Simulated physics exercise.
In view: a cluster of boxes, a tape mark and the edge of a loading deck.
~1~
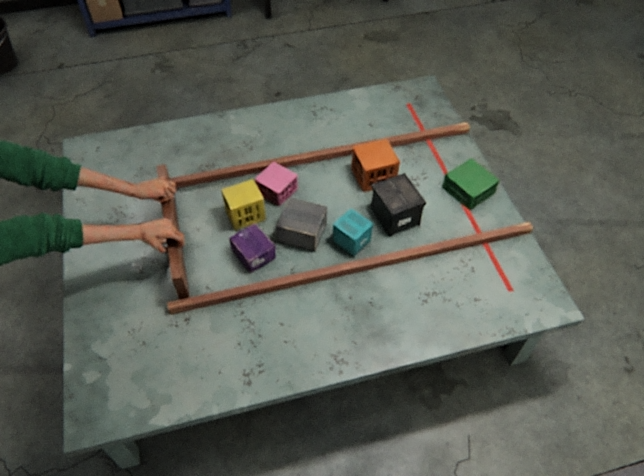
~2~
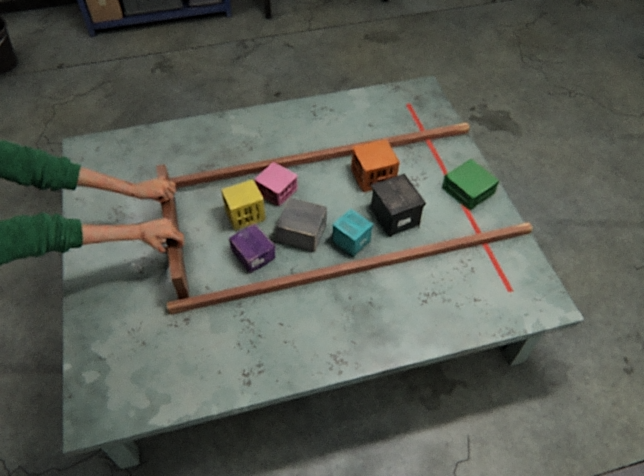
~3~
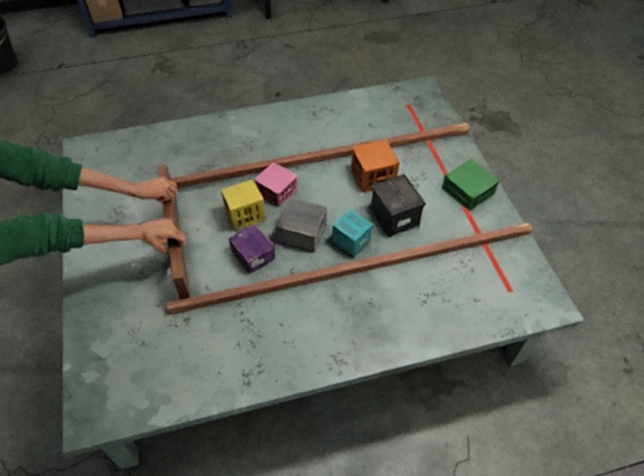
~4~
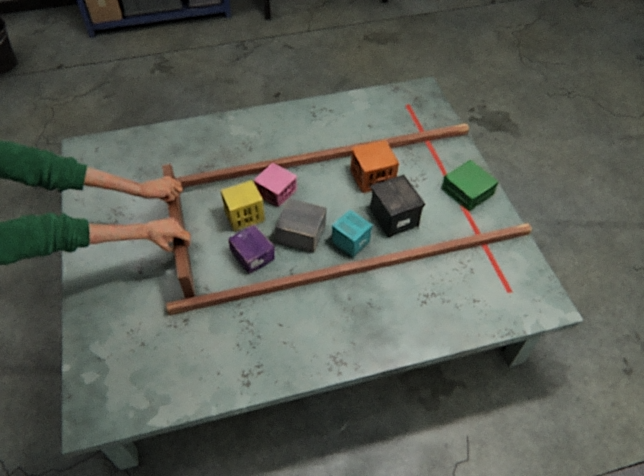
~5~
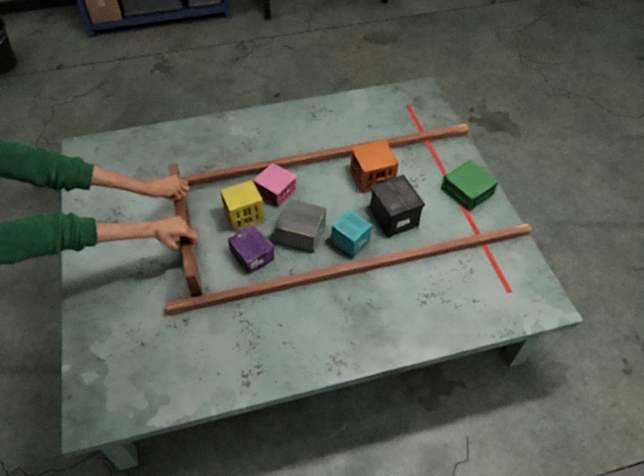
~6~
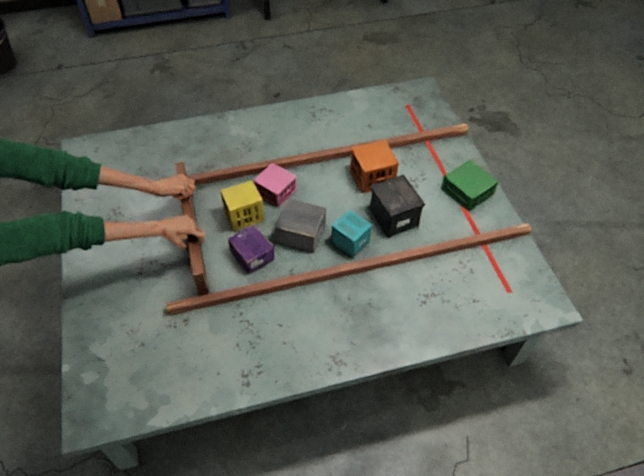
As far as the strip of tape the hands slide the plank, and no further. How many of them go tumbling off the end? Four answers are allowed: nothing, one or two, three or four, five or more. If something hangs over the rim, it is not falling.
The drop count fails to reach five, yet passes two.
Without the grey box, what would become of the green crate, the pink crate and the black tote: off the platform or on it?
I'd say the green crate heads down, the pink crate stays up there and the black tote stays up there.
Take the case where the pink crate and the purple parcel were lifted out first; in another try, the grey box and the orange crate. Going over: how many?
That gives 2 in the first case, then 1 in the second.
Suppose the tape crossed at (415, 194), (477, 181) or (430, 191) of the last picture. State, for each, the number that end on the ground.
Try by try, 1, 5 and 2.
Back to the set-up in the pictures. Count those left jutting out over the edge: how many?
I count 1 overhanging.
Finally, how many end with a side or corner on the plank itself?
That would be 3 of them.
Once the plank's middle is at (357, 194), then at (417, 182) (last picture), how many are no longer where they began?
The counts are 8 and 8.
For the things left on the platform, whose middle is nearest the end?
That would be the turquoise tote.
Soon after, none off yet; green crate at rest near (469, 185); black tote at rest near (396, 206); orange crate at rest near (374, 167).
After that, none off yet; green crate displaced about its own width near (489, 178); black tote displaced well along near (464, 197); orange crate displaced about its own width near (407, 160).
In the end, the number that fall off is three or four; gone, grey box, orange crate, black tote and green crate.
